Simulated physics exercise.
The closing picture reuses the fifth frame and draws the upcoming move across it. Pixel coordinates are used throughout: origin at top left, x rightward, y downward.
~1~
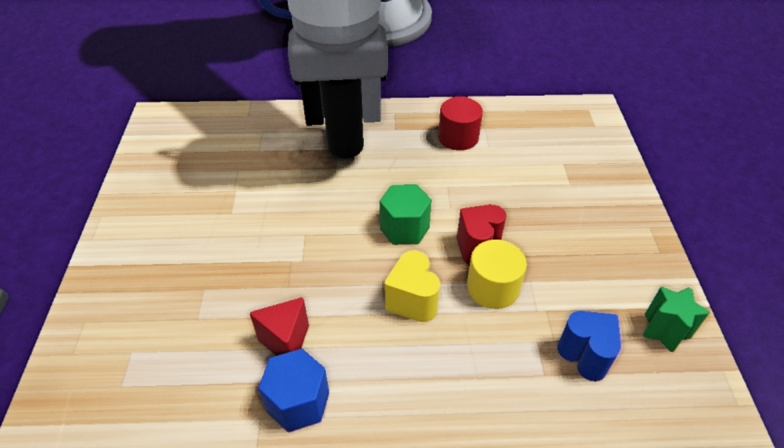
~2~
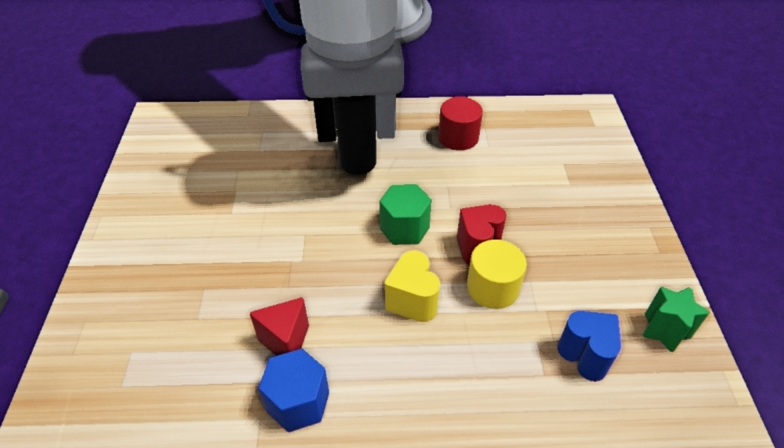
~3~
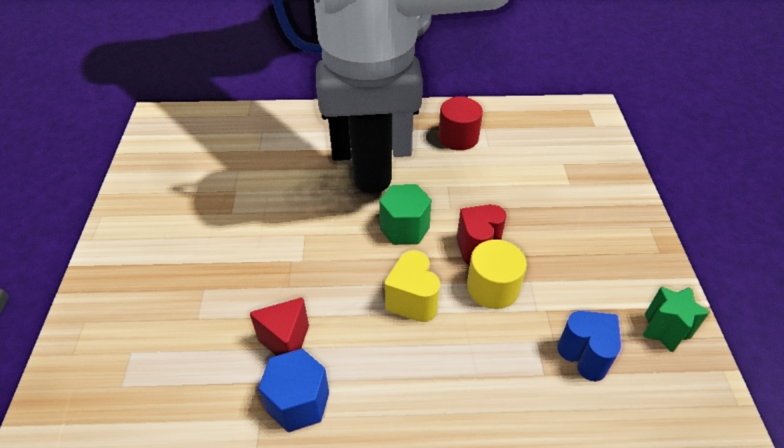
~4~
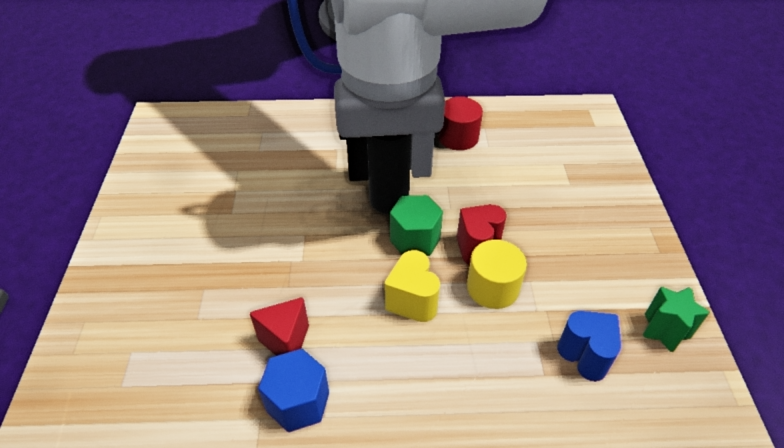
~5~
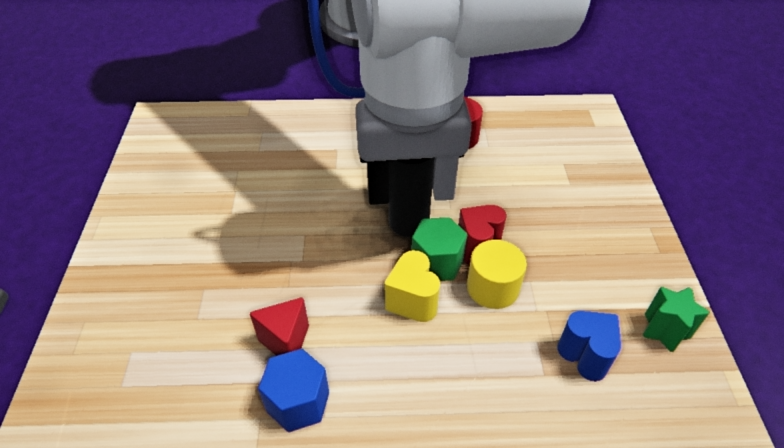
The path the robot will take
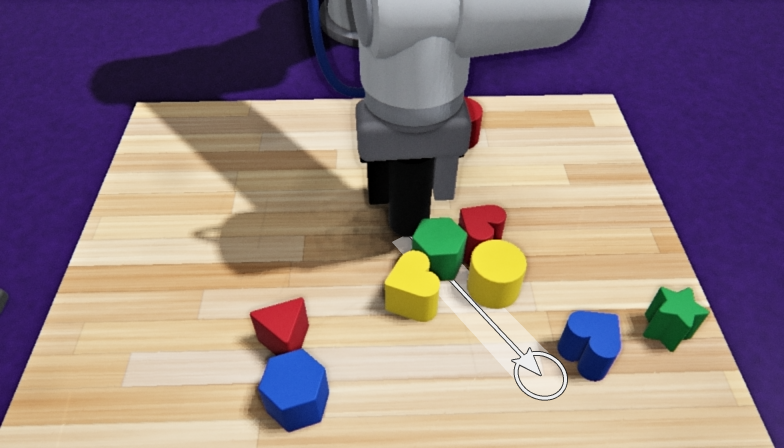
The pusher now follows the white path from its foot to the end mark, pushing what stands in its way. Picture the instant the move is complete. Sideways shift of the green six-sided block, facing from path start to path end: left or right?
Moves right.
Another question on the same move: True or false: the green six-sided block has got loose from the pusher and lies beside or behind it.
Verdict: False.
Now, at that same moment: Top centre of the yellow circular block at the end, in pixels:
Roughly at (553, 287).
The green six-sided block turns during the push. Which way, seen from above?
From the top: Clockwise.
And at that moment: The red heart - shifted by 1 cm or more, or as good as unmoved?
It sits in its place.
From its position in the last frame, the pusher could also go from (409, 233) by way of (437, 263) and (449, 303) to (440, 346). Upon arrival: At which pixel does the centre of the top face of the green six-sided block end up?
I expect it at (501, 318).
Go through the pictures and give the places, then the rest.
The first frame shows tip of the pusher (346, 148), middles of tops, yellow heart (414, 274), green six-sided block (406, 200), red heart (483, 219), yellow circular block (499, 260).
The second frame shows pusher (358, 164), nothing pushed.
The third frame shows pusher (373, 182), nothing pushed.
The fourth frame shows pusher (389, 201), green six-sided block (417, 211).
The fifth frame shows pusher (409, 223), yellow heart (414, 274), green six-sided block (440, 235), red heart (483, 219), yellow circular block (499, 260).
The line goes from (409, 233) to (541, 375).
What follows on the original path. One third of the way, pusher (449, 267); green six-sided block (483, 285); yellow circular block (541, 282).
Two thirds of the way, pusher (494, 314); green six-sided block (524, 342), turned 25° clockwise; yellow circular block (548, 286).
At the end, pusher (544, 366); yellow heart unmoved; green six-sided block (553, 402), turned 75° clockwise; red heart unmoved; yellow circular block (553, 287).
